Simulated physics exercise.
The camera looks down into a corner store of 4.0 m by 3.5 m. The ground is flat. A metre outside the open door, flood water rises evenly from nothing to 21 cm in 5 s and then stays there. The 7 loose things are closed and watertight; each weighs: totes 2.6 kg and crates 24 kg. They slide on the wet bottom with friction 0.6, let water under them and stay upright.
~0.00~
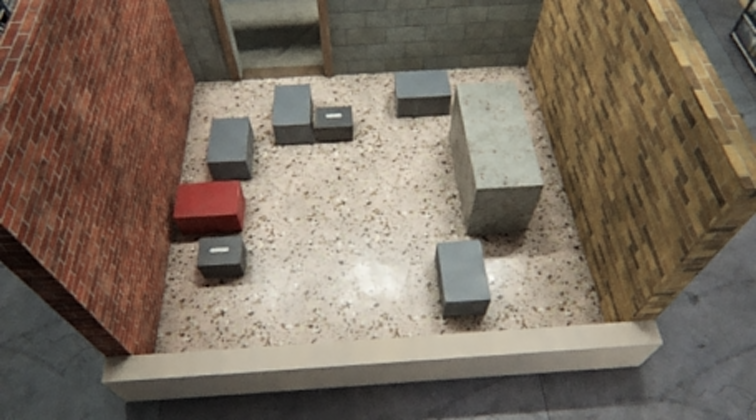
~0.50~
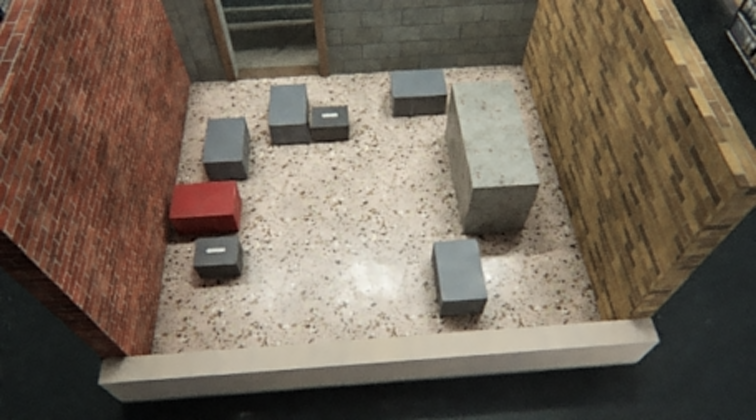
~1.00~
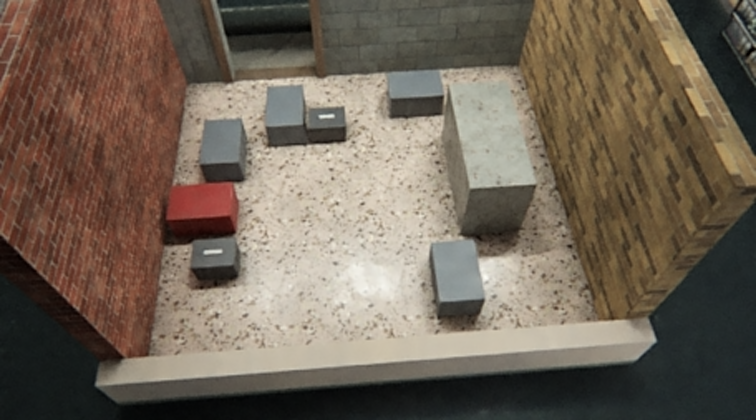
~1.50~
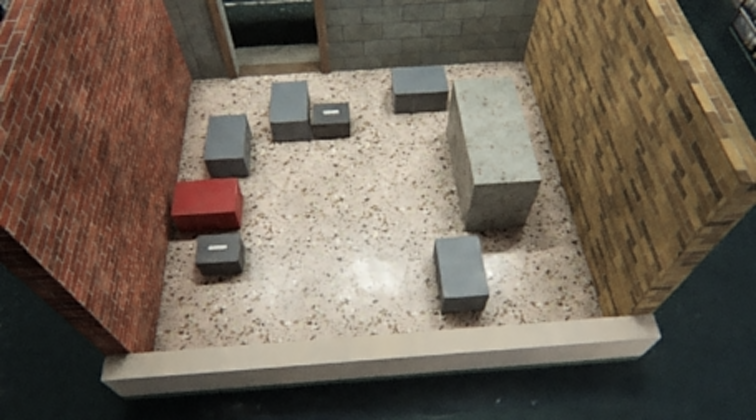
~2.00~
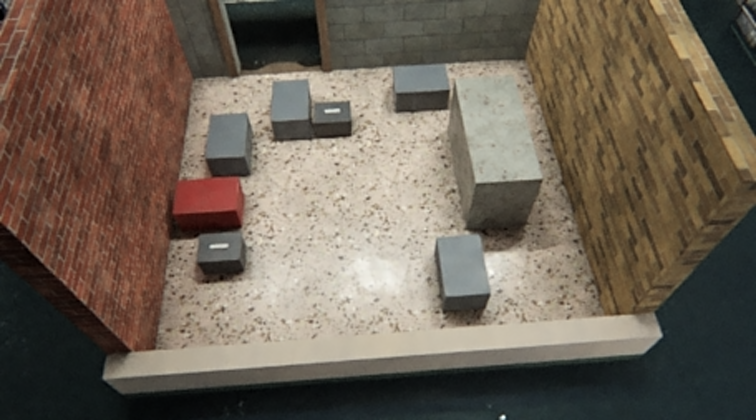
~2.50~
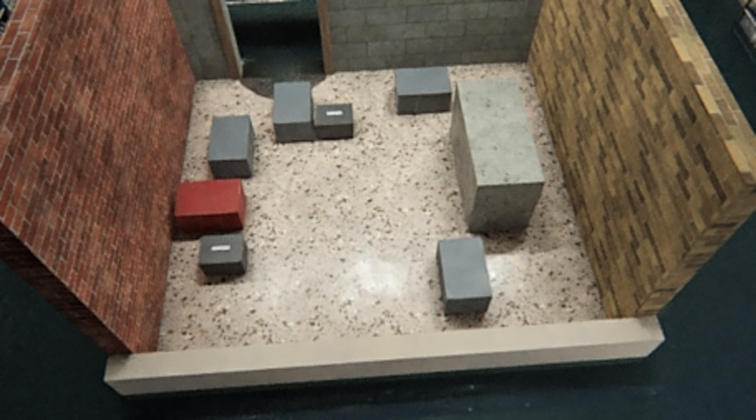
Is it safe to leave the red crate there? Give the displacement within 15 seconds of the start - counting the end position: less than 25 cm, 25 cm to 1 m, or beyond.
The red crate gets carried off.
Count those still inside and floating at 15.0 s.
At that moment 7.
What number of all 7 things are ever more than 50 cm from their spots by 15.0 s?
6 of them.
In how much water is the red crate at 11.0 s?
Roughly 13 cm.
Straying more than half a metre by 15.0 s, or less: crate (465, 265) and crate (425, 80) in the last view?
In turn: Past it, under.
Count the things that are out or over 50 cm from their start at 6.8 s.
By then 1.
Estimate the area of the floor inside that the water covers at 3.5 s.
Some 1.5 m2.
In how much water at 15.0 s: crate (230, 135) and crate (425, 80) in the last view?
About 12 and 11 cm.
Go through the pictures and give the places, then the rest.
The red crate at (207, 199), on the bottom; water covers 0.0 m2; 0 of 7 have shifted, in the first picture.
The red crate at (203, 199), on the bottom; water covers 0.0 m2; 0 of 7 have shifted, in the second picture.
The red crate at (200, 201) rests on the ground; water covers 0.0 m2; 0 of 7 have shifted, in the third picture.
The red crate at (205, 196), on the bottom; water covers 0.0 m2; 0 of 7 have shifted, in the fourth picture.
The red crate at (206, 195), on the bottom; 0.0 m2 under water; 0 of 7 have shifted, in the fifth picture.
The red crate at (208, 197), on the bottom; water covers 0.2 m2; 0 of 7 have shifted, in the sixth picture.
After 3.5 s the red crate is near (208, 197), 0.0 m from its start, aground; 0 afloat.
After 6.8 s the red crate is near (210, 205), 0.1 m from its start, aground; 0 afloat.
After 11.0 s the red crate is near (215, 298), 1.1 m from its start, afloat; 3 afloat.
After 15.0 s the red crate is near (378, 262), 1.8 m from its start, afloat; 7 afloat.
